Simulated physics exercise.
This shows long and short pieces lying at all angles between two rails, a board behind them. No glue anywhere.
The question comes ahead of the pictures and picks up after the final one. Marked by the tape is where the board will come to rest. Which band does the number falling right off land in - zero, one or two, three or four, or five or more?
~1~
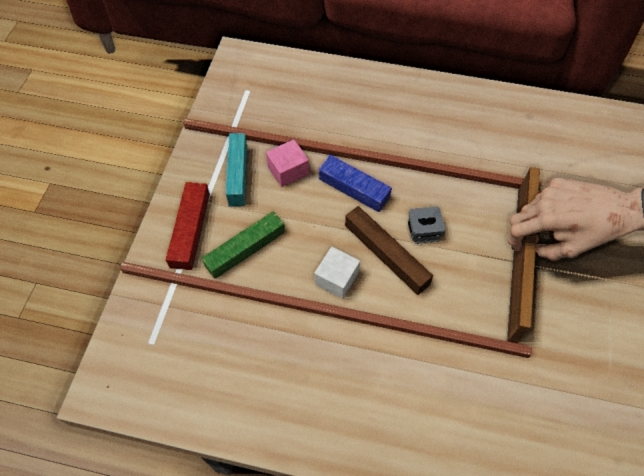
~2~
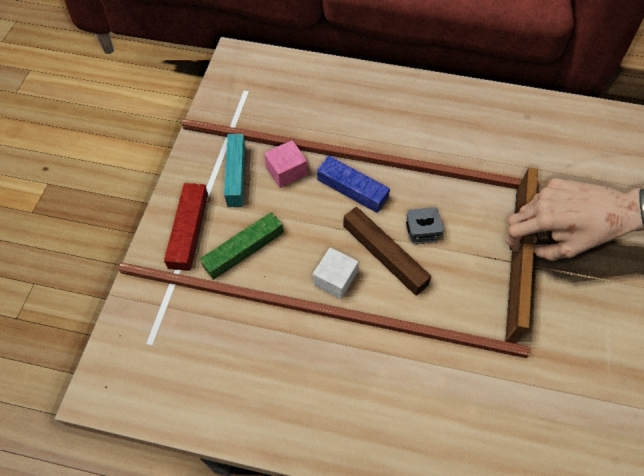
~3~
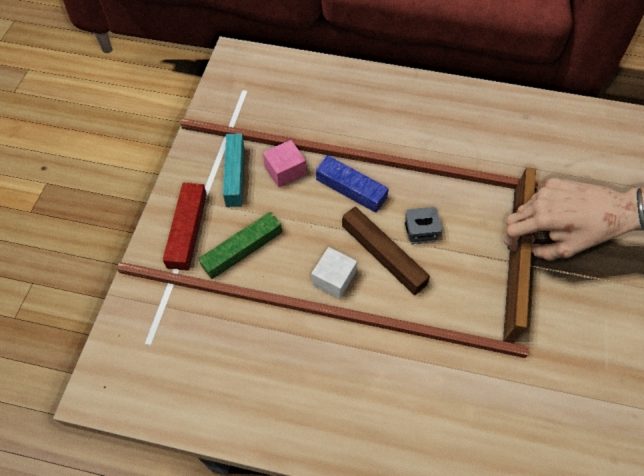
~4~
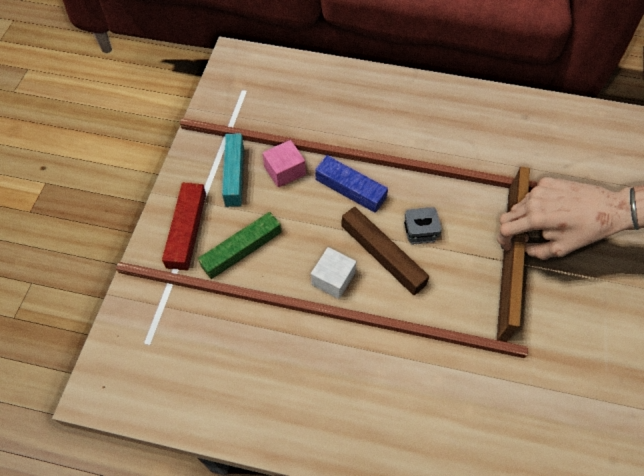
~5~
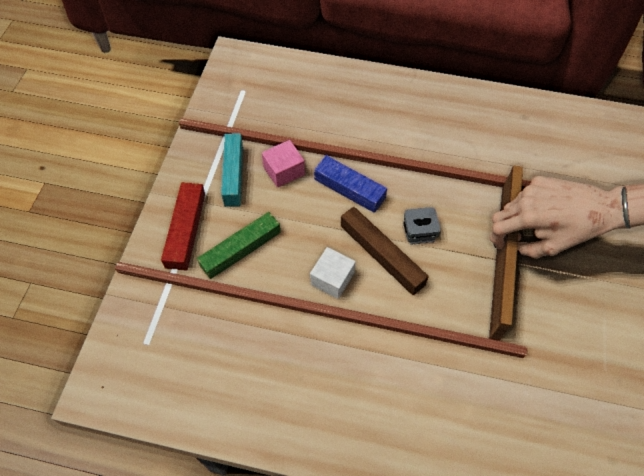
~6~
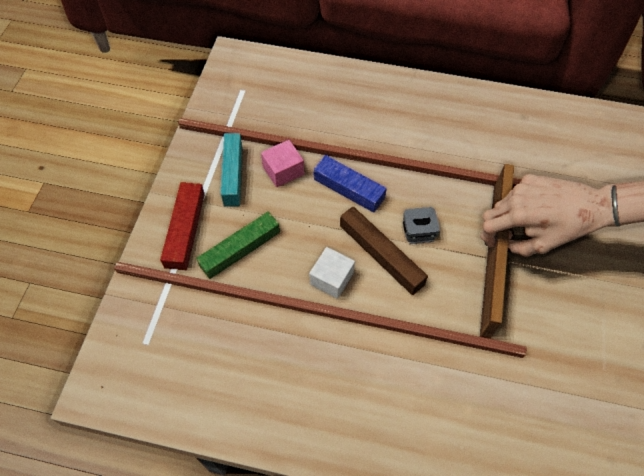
It lands in the three or four band.
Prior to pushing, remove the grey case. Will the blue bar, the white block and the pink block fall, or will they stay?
Outcome for the blue bar: It stays; for the white block: It stays; for the pink block: It drops.
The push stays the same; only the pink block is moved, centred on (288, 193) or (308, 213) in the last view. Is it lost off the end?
In that order: Slips off, then slips off.
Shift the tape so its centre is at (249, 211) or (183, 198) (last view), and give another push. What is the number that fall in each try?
The counts: 0 and 4.
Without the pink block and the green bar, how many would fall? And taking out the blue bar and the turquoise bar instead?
Counts - first: 2; second: 1.
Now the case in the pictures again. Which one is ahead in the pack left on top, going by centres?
The one in question is the blue bar.
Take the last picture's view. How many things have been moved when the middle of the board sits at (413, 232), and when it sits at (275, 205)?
That makes 2 at the first spot and 8 at the second.
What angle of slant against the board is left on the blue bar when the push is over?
Out of line by around 45°.
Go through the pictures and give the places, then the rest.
The first frame shows red bar (189, 225); turquoise bar (237, 170); green bar (244, 245); board (524, 252); tape (205, 202).
The second frame shows turquoise bar (235, 170); pink block (286, 164).
The third frame shows green bar (241, 245); grey case (422, 226).
The fourth frame shows red bar (185, 225); blue bar (351, 184).
The fifth frame shows turquoise bar (233, 170); board (507, 250).
The sixth frame shows red bar (184, 225); turquoise bar (232, 169); green bar (239, 245); board (498, 248); tape (200, 202).
Early on, none off yet; red bar at rest near (184, 225); turquoise bar at rest near (232, 169); green bar at rest near (239, 245).
A while later, none off yet; red bar at rest near (184, 225); turquoise bar travelled a little near (220, 169); green bar at rest near (237, 246).
Further along, none off yet; red bar travelled a little near (136, 221); turquoise bar travelled about its own width near (158, 174); green bar travelled about its own width near (163, 231).
Finally, the number that fall off is three or four; lost, pink block, green bar, turquoise bar and red bar.
